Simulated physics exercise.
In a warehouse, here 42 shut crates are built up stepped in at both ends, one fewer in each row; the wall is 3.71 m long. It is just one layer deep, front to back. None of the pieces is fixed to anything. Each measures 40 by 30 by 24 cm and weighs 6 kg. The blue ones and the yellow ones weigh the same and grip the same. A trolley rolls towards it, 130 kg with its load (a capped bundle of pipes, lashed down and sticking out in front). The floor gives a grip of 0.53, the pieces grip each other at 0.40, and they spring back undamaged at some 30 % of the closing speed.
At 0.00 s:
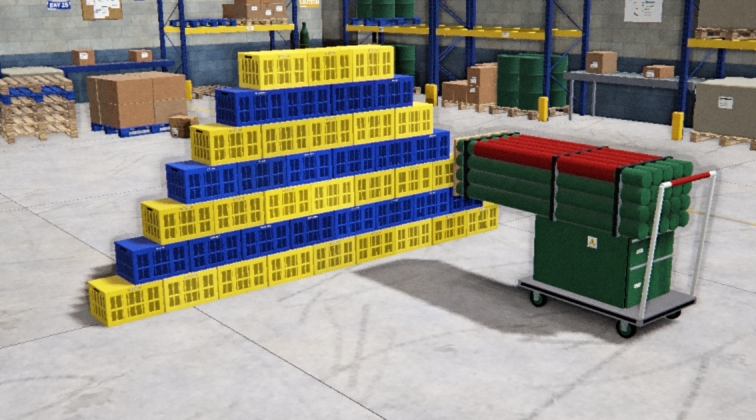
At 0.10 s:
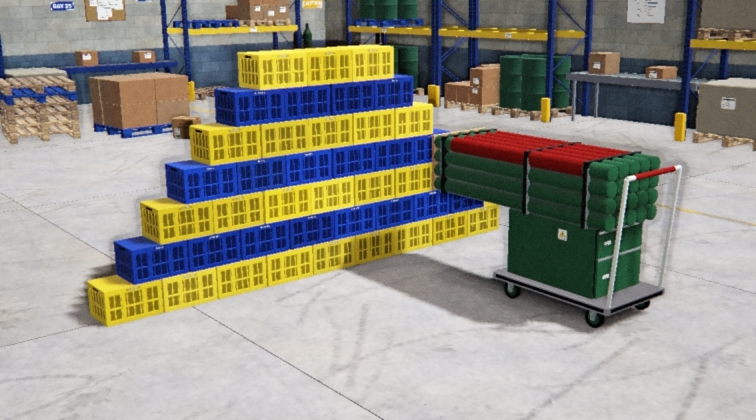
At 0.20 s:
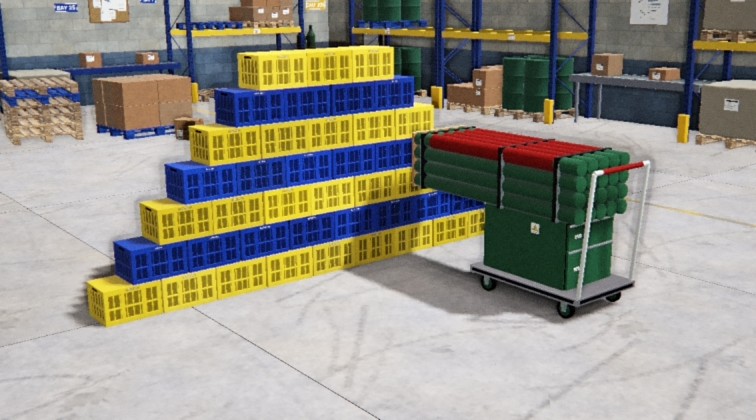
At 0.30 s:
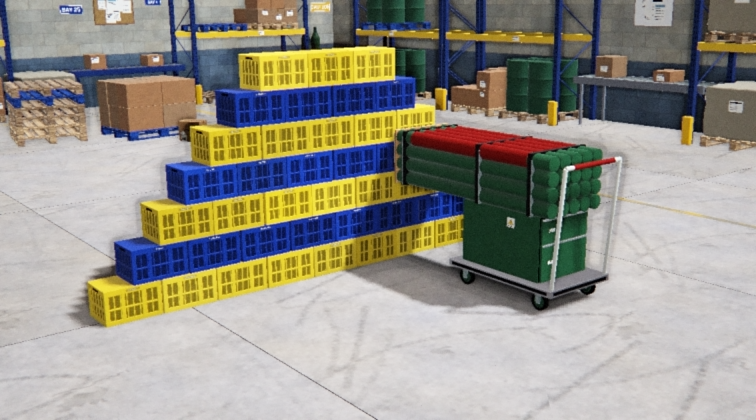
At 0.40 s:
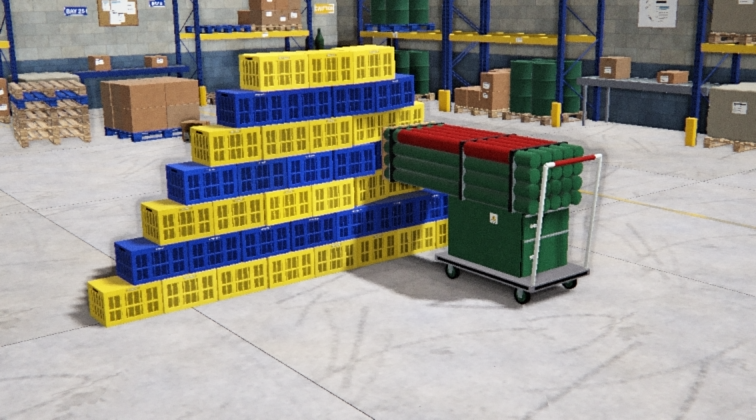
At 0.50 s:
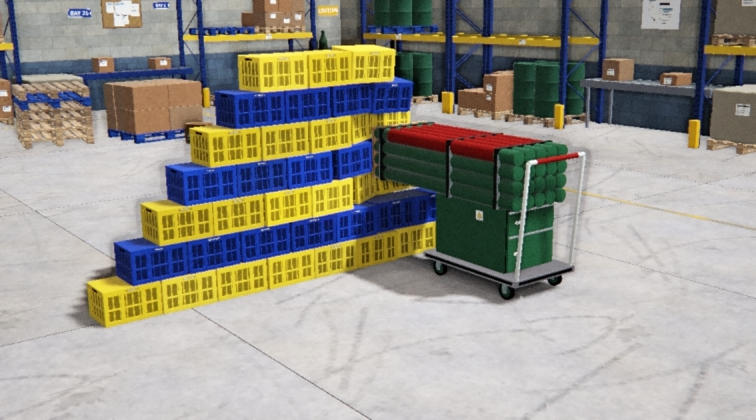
In a warehouse, a loaded trolley rolls left and its pipes push into stacked crates.
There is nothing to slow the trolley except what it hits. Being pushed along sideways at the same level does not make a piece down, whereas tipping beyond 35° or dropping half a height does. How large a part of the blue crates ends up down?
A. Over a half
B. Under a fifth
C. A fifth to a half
A fifth to a half.
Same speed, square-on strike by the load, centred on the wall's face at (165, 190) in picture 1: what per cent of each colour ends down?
Then yellow ends 0 per cent down and blue 10 per cent.
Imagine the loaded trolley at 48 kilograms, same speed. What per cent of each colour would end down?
You'd get yellow at 40 and blue at 40 per cent down.
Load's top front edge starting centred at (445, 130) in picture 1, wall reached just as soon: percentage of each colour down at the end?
Yellow 40%, blue 40%.
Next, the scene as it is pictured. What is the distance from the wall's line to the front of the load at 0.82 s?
It is some 70 centimetres past it.
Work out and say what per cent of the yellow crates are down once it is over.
Colour yellow - 40 percent down at the end.
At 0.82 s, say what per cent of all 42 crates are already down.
By then, 10 per cent.
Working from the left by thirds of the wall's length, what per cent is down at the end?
Left 0 %, middle 50 %, right 50 %.
By 0.82 s, load 72 cm past the wall's line, still rolling; 2 of the 18 blue crates down (5 of 42 in all colours); top blue crate unmoved; top yellow crate tilted 6°.
By 1.38 s, load 93 cm past the wall's line, still rolling; 6 of the 18 blue crates down (15 of 42 in all colours); top blue crate unmoved; top yellow crate tilted 41°, 17 cm lower.
By 2.16 s, load 92 cm past the wall's line, stopped; 6 of the 18 blue crates down (15 of 42 in all colours); top blue crate unmoved; top yellow crate upside down.
When it is over (3.7 s), load 92 cm past the wall's line, stopped; 6 of the 18 blue crates down (15 of 42 in all colours); top blue crate unmoved; top yellow crate upside down. That is 33 per cent. In pixels of the last frame, middles, top blue crate near (250, 108).
